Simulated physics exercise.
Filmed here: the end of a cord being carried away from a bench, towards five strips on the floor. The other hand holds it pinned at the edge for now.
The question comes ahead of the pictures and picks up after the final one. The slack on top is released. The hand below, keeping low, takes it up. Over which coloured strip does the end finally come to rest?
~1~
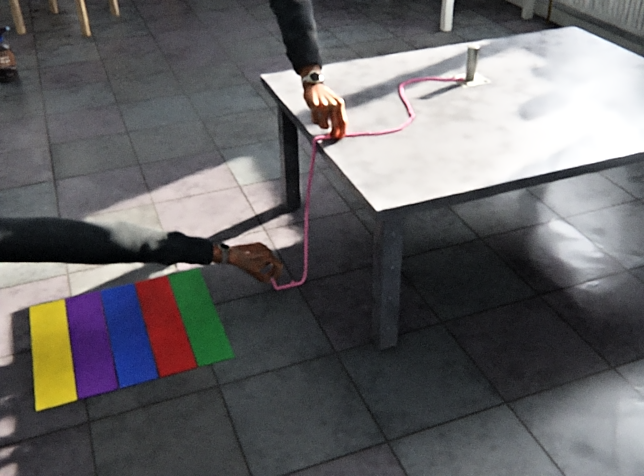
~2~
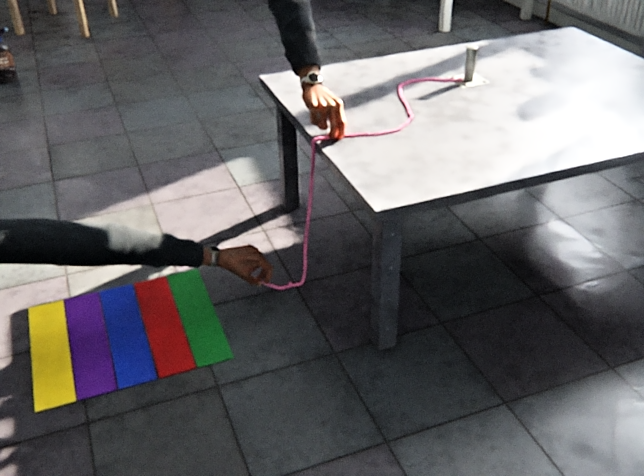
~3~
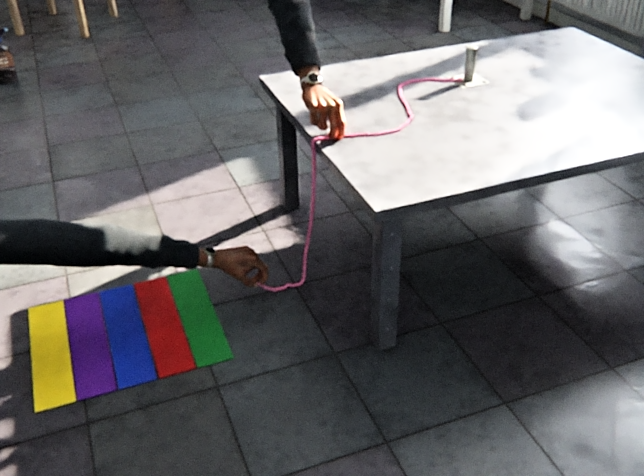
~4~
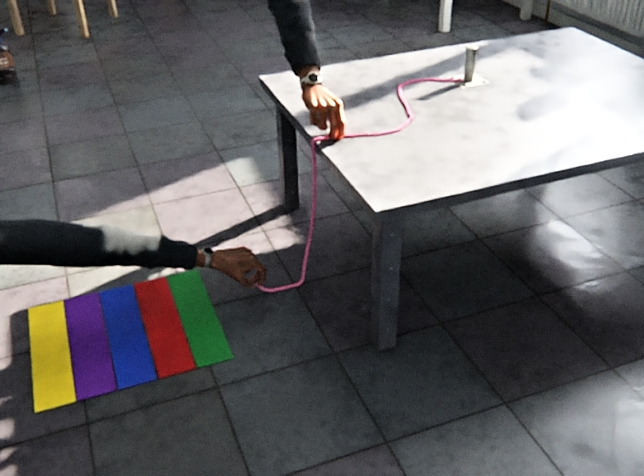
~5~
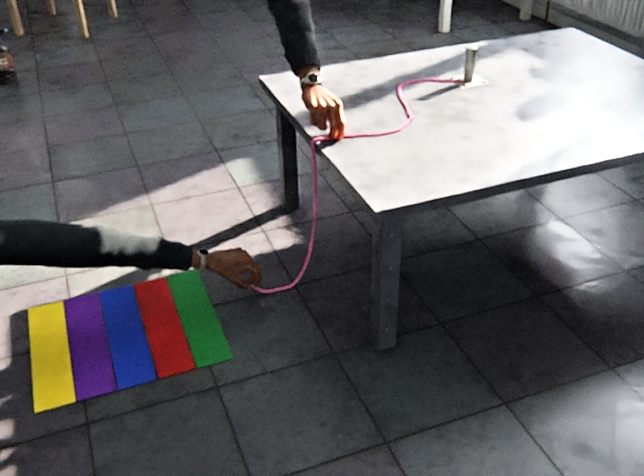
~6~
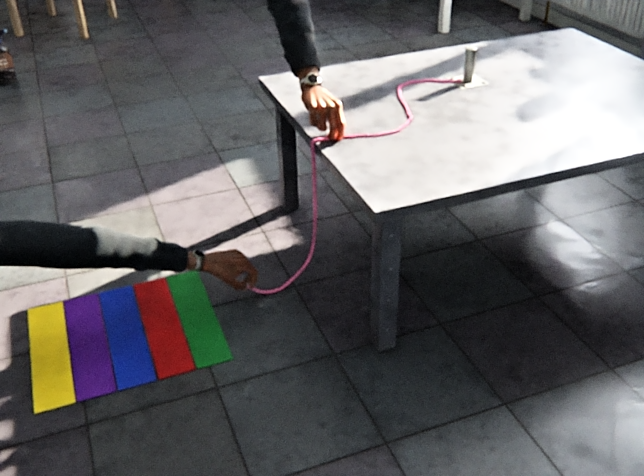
Over the purple strip.
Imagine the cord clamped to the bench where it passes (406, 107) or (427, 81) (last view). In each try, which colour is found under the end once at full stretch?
In order, blue and purple.
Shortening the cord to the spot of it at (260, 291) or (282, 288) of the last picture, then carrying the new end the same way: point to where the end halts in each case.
Case by case: (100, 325), then (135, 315).
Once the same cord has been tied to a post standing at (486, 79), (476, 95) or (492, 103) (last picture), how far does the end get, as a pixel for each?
Respectively (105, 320), (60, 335) and (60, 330).
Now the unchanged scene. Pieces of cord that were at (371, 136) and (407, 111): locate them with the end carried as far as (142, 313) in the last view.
The two spots arrive at (302, 147) and (360, 115).
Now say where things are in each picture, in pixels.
End (272, 279); green (210, 343); red (173, 353); blue (135, 363); purple (95, 374); yellow (55, 384), in the first frame.
End (263, 282); cord through (429, 80) (403, 99) (399, 130) (324, 138) (310, 203) (305, 270), in the second frame.
End (259, 283), in the third frame.
End (257, 284); cord through (429, 80) (403, 99) (399, 130) (324, 138) (314, 203) (304, 270), in the fourth frame.
End (252, 285), in the fifth frame.
End (248, 286); cord through (428, 81) (402, 100) (398, 131) (324, 139) (315, 203) (302, 269), in the sixth frame.
Early on, end near (142, 313); over red.
Midway, end near (101, 323); over purple.
At the end of the slack, end near (77, 329); over purple. Over purple.
